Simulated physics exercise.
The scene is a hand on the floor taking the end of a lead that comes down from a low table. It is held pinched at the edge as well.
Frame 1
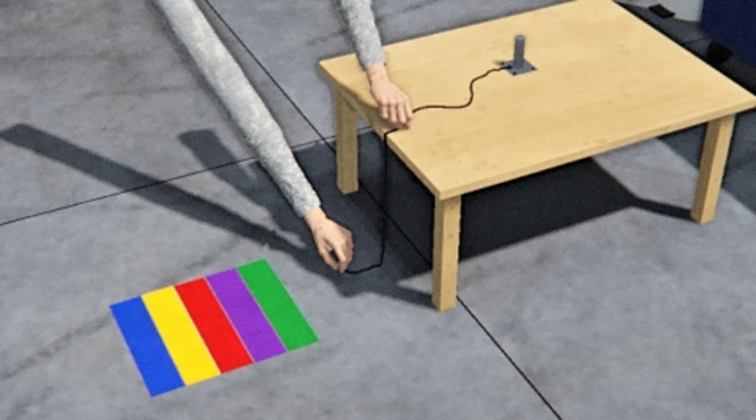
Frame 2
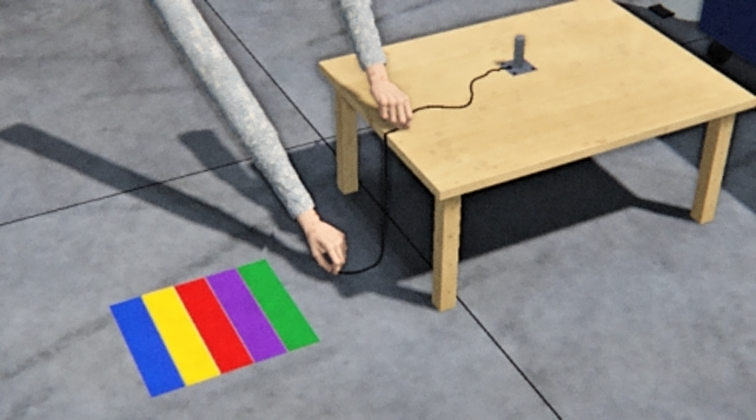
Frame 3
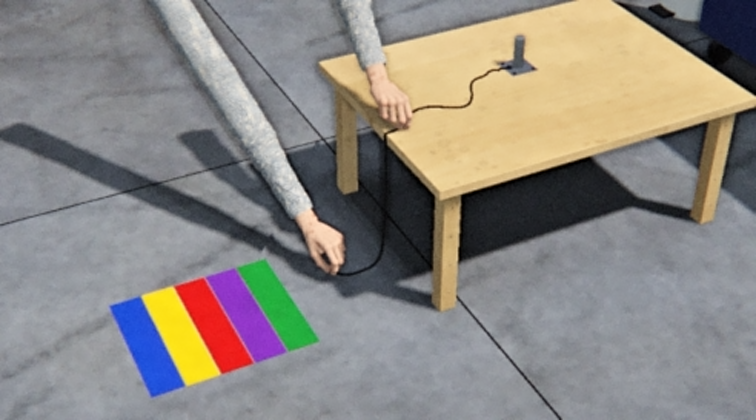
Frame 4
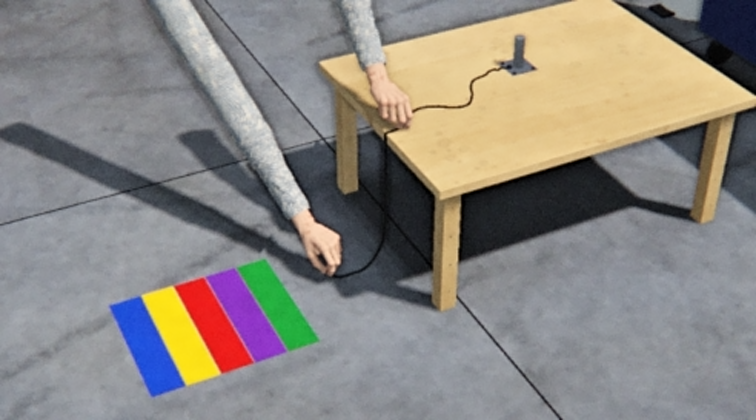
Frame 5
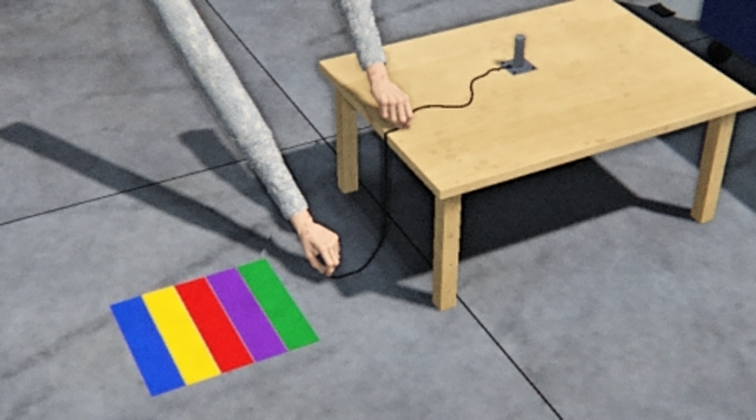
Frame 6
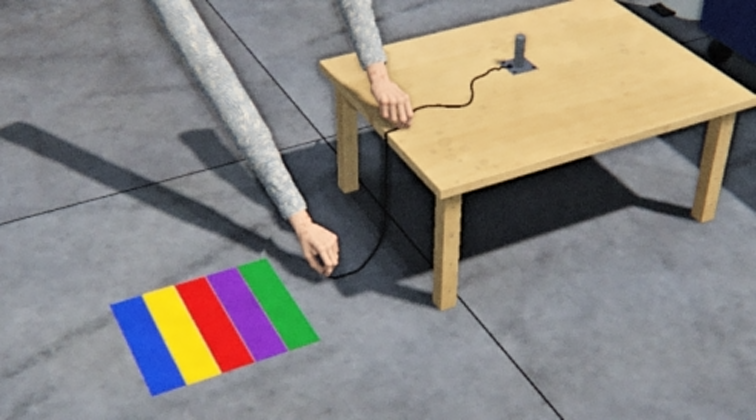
On a grey floor marked with dark lines, seen from above at an angle, a low pale wooden table stands at the right. Two grey-sleeved arms hold a black lead running from a small grey fitting on the tabletop, above a mat striped blue, yellow, red, purple and green. The lower hand shifts very slightly left with the lead's end, while the other hand and the camera stay still.
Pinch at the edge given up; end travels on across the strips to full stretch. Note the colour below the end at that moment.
Colour below: Red.
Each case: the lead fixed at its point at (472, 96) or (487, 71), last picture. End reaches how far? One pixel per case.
Try by try, around (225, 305) and (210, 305).
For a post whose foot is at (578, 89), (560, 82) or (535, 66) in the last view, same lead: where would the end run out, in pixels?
In pixels, the answers are (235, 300), (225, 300) and (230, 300).
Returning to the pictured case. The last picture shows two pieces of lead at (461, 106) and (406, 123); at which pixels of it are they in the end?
They go to (435, 104) and to (379, 135).
Soon after, end near (261, 292); over green.
Then, end near (227, 302); over purple.
At full stretch, end near (208, 308); over red. It gets as far as the red strip.
